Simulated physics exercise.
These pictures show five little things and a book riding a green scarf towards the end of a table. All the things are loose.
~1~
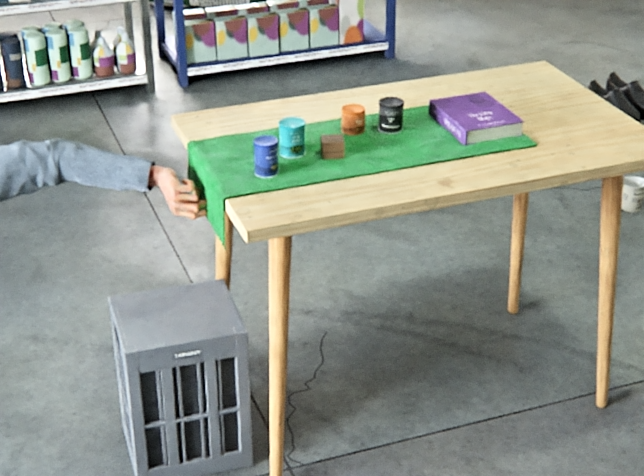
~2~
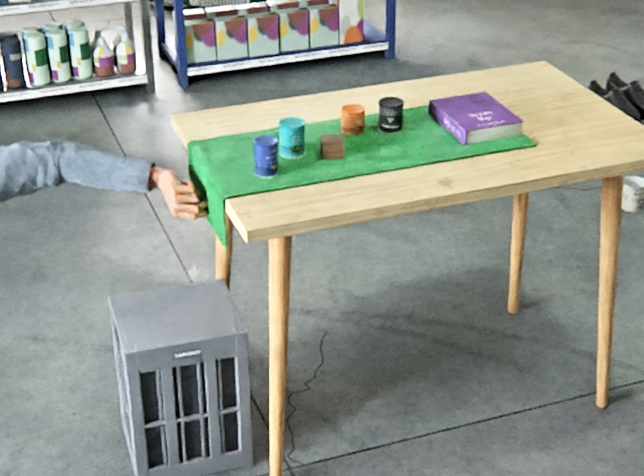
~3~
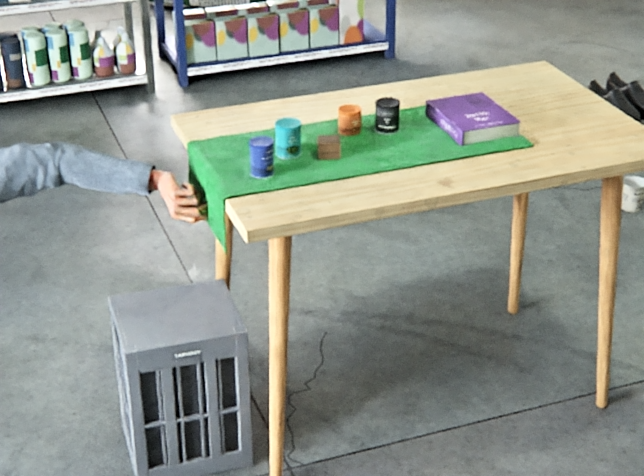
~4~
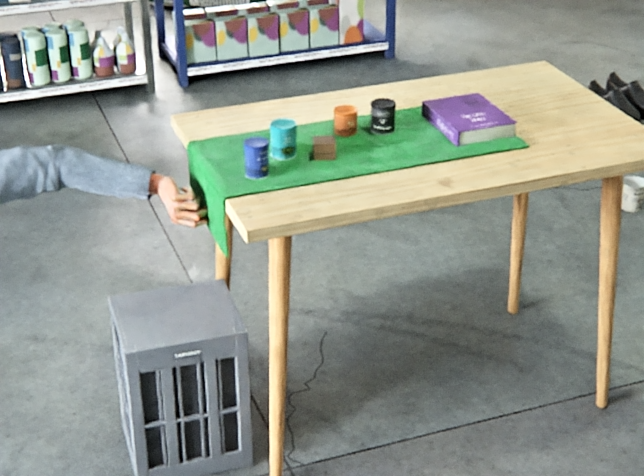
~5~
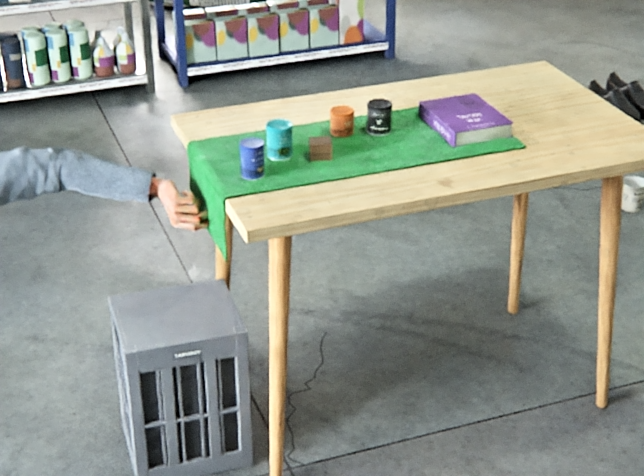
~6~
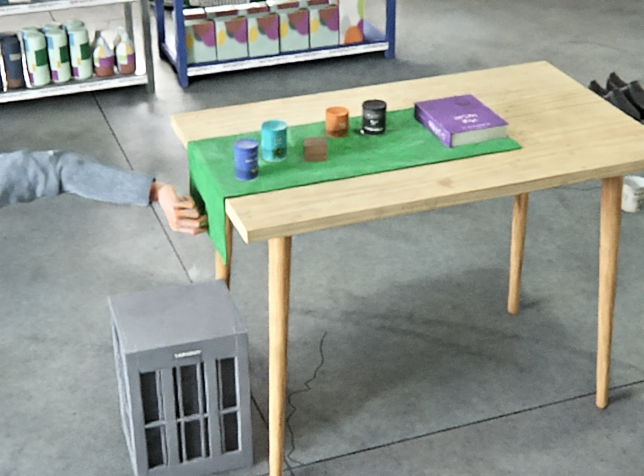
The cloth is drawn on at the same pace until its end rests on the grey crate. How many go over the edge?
It carries off two.
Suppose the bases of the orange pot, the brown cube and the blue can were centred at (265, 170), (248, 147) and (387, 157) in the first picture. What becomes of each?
The orange pot goes over, the brown cube goes over, the blue can stays on.
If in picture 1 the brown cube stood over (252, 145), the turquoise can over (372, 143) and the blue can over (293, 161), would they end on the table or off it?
The brown cube tumbles off; the turquoise can survives; the blue can tumbles off.
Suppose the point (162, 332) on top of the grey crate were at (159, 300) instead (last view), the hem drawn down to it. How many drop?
The count: 1.
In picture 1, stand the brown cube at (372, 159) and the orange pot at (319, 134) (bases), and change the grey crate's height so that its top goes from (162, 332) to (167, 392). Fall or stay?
The brown cube goes over; the orange pot goes over.
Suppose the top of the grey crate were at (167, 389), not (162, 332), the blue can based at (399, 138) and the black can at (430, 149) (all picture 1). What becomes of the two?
The blue can comes down, the black can survives.
Soon after, hem near (209, 260); all still up.
After that, hem near (209, 290); blue can gone.
In the end, hem on the crate; blue can and turquoise can gone. The answer is two.
